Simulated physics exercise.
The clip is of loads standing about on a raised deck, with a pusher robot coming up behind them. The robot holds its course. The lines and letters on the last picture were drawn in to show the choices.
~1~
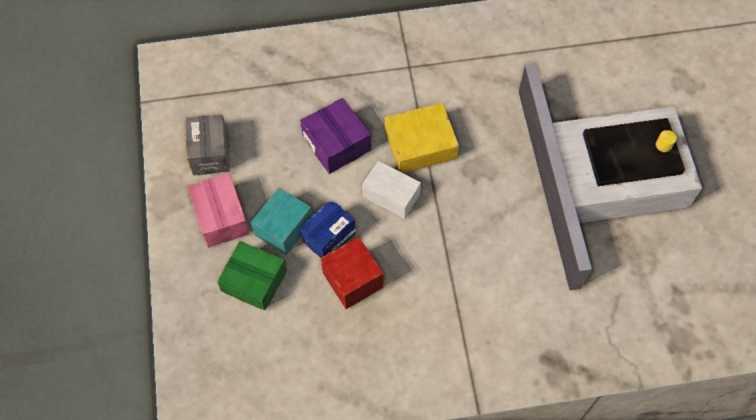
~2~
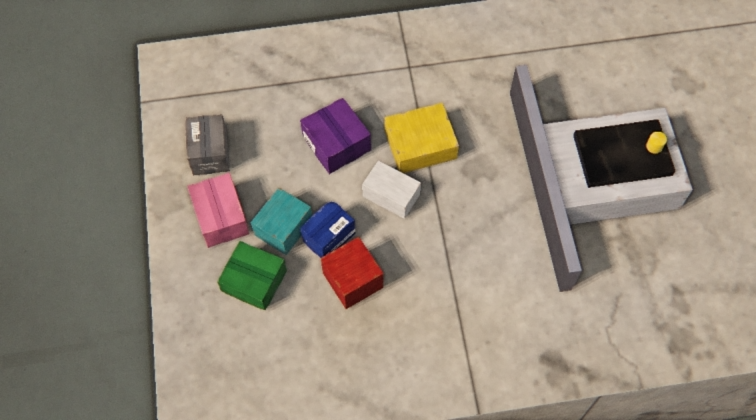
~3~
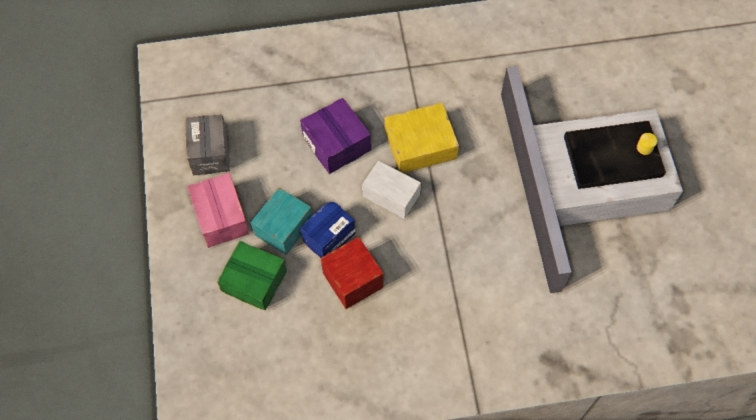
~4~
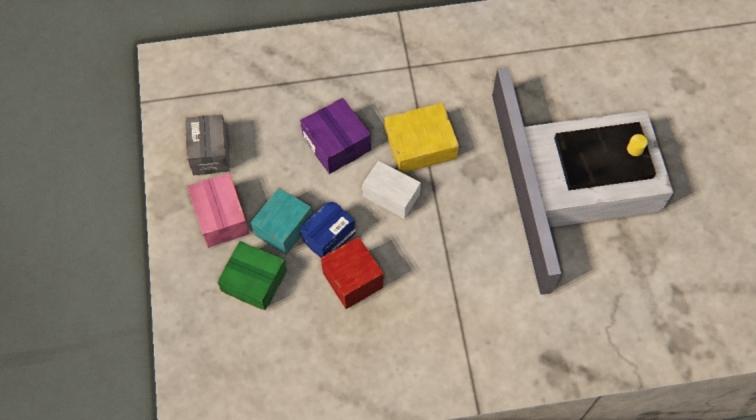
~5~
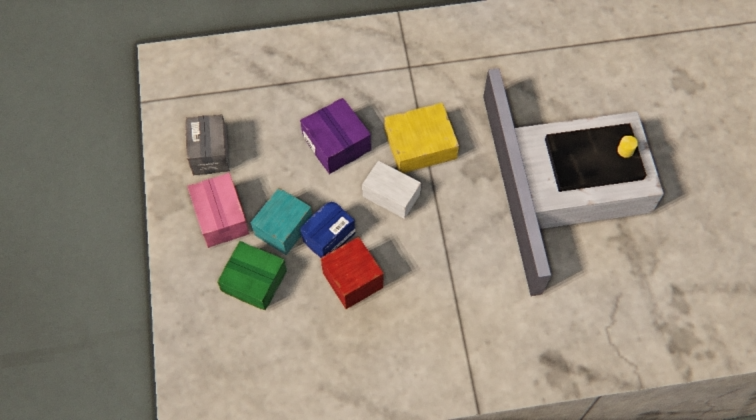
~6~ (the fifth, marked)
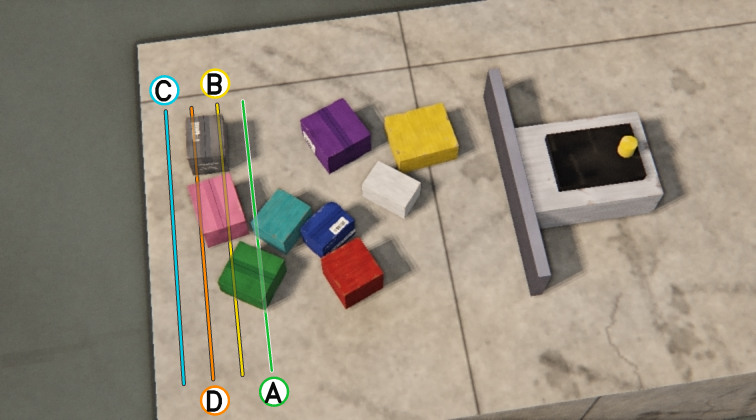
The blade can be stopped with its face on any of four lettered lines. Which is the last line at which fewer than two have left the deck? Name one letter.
It should halt at A.
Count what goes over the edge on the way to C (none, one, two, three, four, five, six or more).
By then, six or more.
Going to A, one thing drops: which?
It is the grey parcel.
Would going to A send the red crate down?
No.
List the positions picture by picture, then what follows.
In the first picture, green box (252, 276); yellow crate (421, 139); robot (627, 152).
In the second picture, robot (617, 153); turquoise crate (283, 221).
In the third picture, robot (607, 155); white crate (392, 190).
In the fourth picture, robot (598, 156); red crate (352, 273).
In the fifth picture, robot (588, 157); green box (252, 276); yellow crate (421, 139); blue parcel (328, 230).
On the marked copy, A at (256, 227); B at (229, 231); C at (174, 238); D at (202, 235).
Following A. Soon after the start, robot (495, 170); purple parcel (315, 133); yellow crate (375, 143).
Later, robot (402, 183); grey parcel (184, 148); purple parcel (228, 143).
In the end, robot (329, 193); grey parcel over the edge; pink box (162, 213); one fallen.
As for the rest, B drops three; C drops seven; D drops five.
